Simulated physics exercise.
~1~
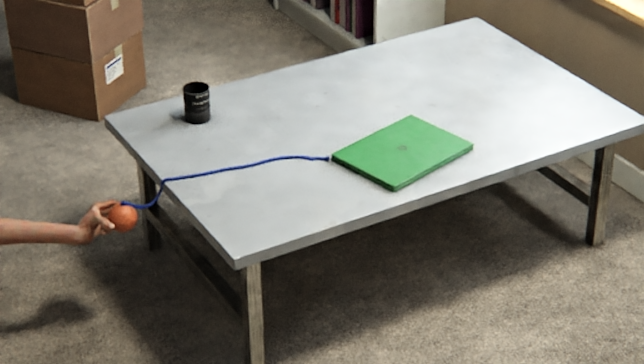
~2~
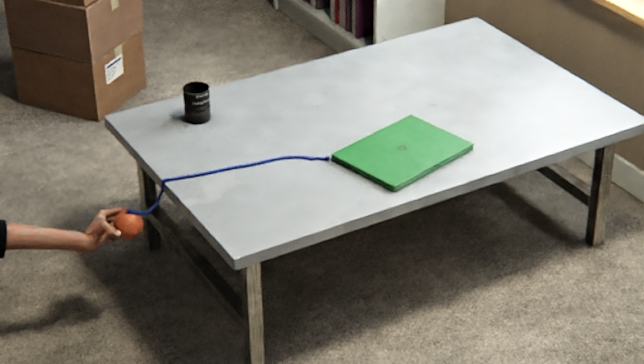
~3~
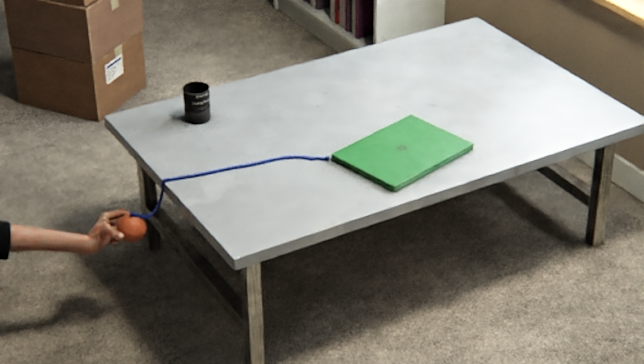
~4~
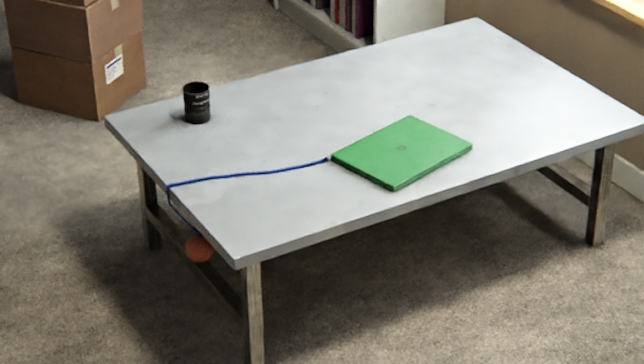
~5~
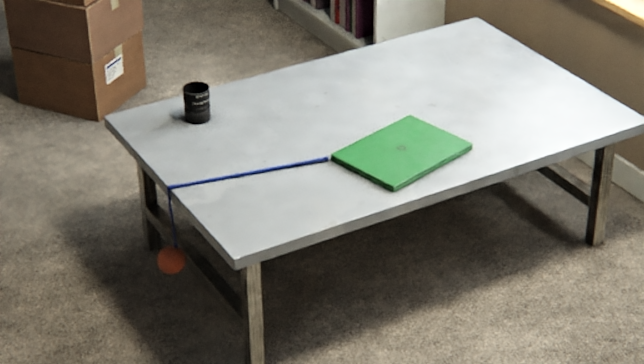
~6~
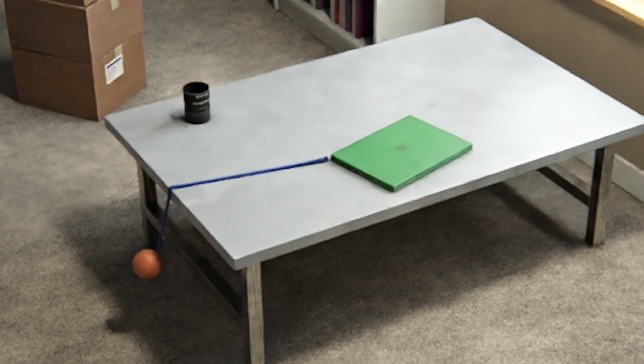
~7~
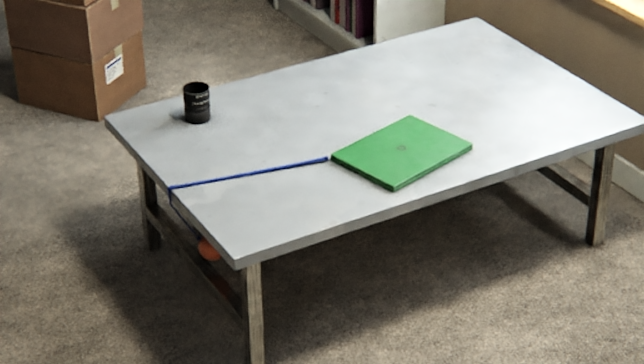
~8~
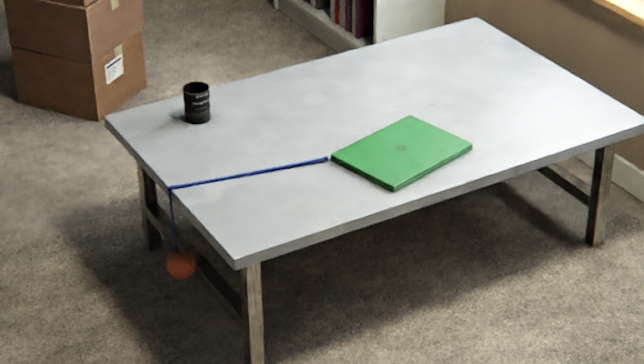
On a grey table in a carpeted room, a hand held an orange ball tied by a blue cord to a green laptop, then let go, and the ball swung back and forth below the edge while the laptop and black cup stayed put.
